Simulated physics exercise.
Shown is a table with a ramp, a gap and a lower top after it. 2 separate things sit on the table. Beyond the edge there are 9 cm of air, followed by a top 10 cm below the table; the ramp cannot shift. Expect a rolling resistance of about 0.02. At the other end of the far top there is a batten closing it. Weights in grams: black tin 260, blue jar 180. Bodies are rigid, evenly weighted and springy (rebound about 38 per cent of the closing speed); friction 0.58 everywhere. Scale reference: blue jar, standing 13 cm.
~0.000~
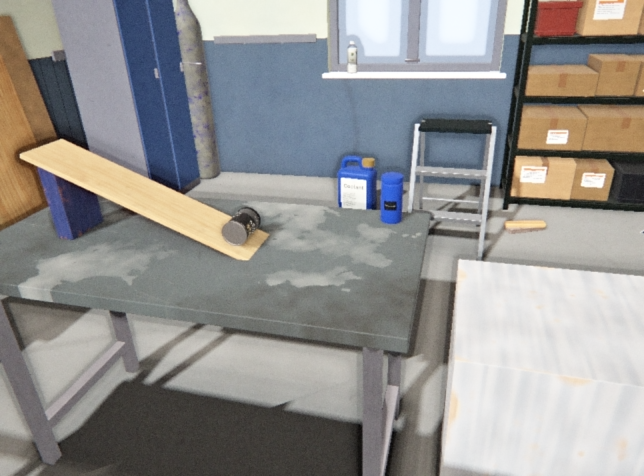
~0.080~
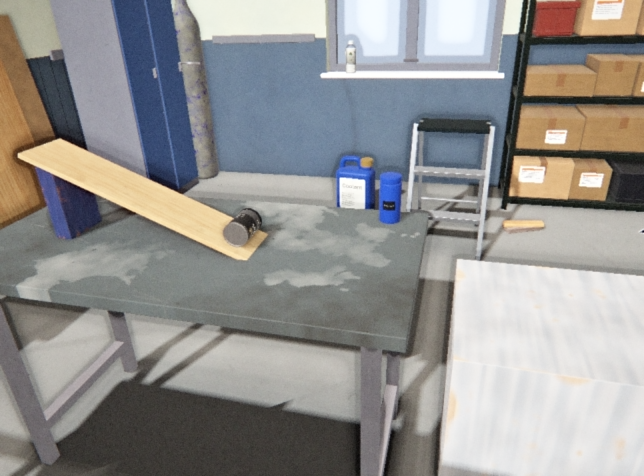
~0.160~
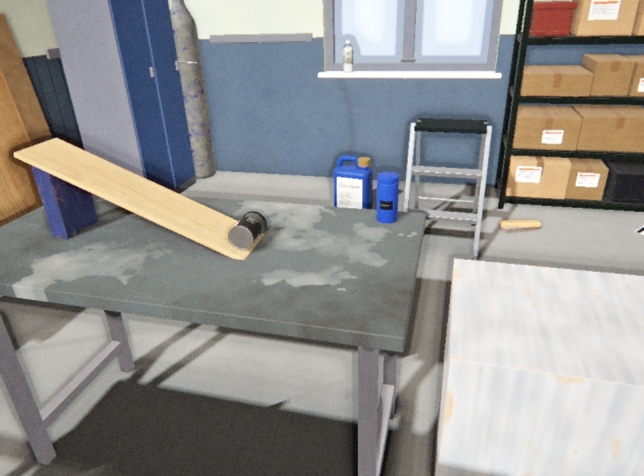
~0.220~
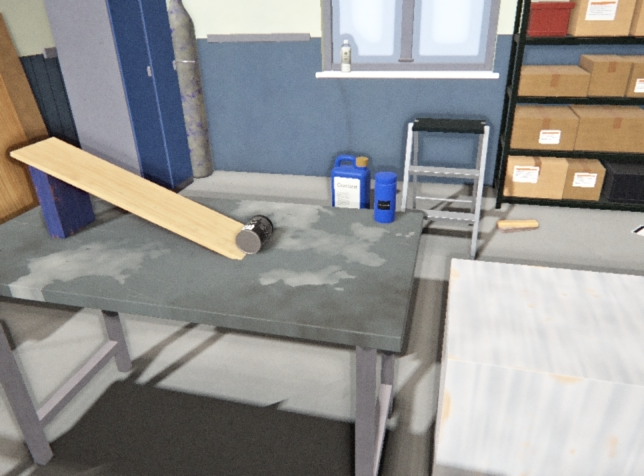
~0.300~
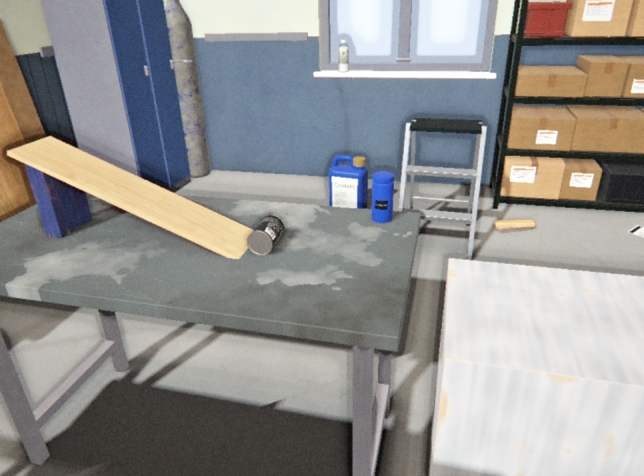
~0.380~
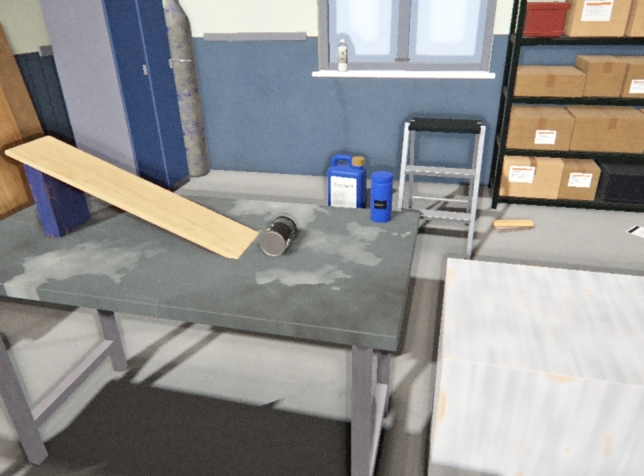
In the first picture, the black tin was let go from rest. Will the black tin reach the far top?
No.
By 0.88 s, 12 cm of run left; black tin near (361, 244).
By 1.48 s, 1 cm past the table's edge; black tin near (413, 299).
By 1.78 s, down in the gap; black tin near (337, 450).
When it is over (2.0 s), down in the gap; blue jar within 8 cm of the start.
